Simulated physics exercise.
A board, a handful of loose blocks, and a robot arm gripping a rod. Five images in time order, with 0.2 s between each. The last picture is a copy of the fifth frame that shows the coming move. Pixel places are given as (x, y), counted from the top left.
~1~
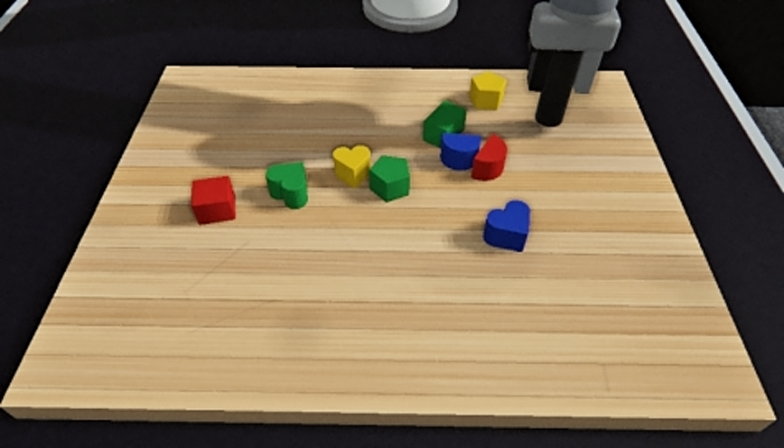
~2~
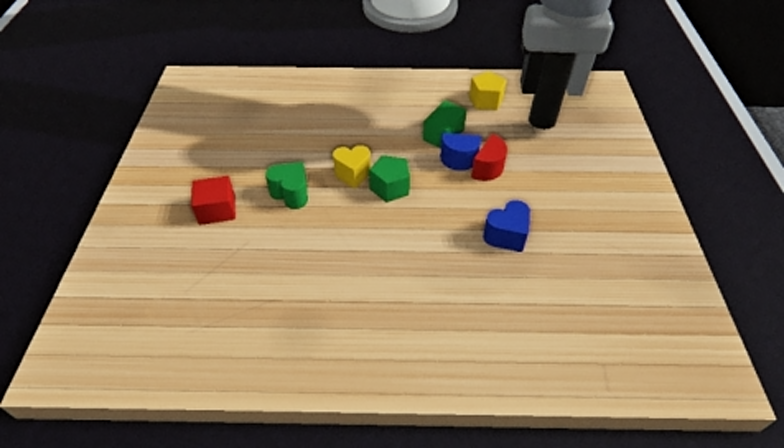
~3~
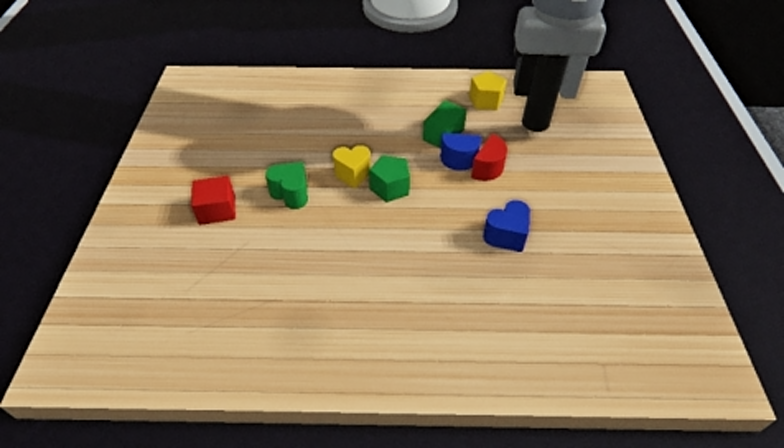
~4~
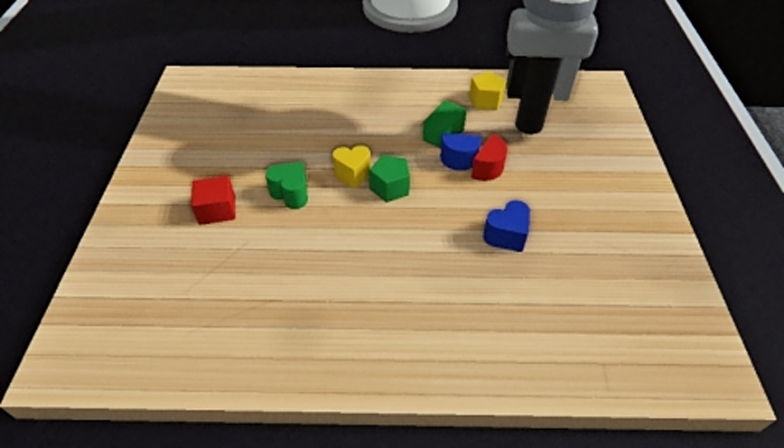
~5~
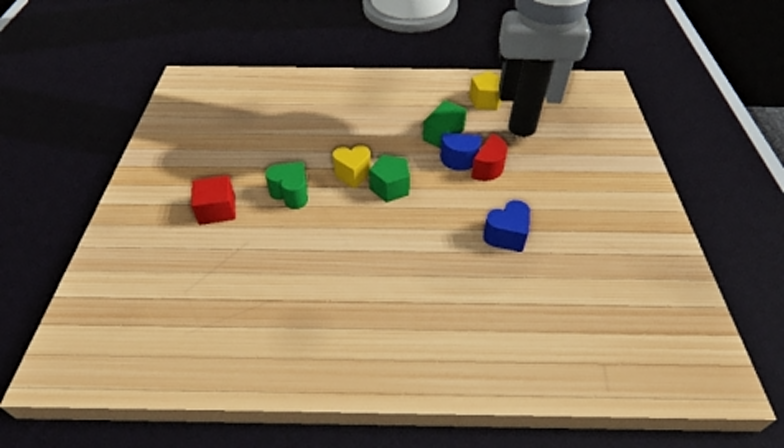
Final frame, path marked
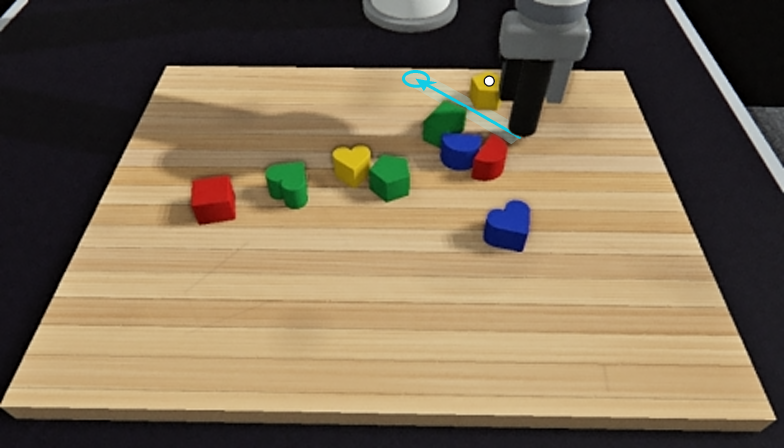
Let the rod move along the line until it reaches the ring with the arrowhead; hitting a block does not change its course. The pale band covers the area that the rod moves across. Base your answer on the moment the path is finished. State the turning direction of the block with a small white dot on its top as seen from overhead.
From above, the turn goes clockwise.
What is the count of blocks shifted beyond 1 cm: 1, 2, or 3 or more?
1 block.
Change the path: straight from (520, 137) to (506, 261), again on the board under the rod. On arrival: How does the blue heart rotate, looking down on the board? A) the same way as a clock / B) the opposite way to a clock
The answer is A.
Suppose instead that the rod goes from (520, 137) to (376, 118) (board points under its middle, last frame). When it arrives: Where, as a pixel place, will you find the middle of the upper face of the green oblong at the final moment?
It sits at (396, 120).
The line goes from (520, 137) to (416, 79); the dot is on the yellow pentagonal block.
On the path given first. One third of the way, rod (484, 107); yellow pentagonal block (488, 79).
Two thirds of the way, rod (449, 88); yellow pentagonal block (485, 73), turned 35° clockwise.
At the end, rod (416, 70); green oblong unmoved; yellow pentagonal block (485, 73), turned 35° clockwise.
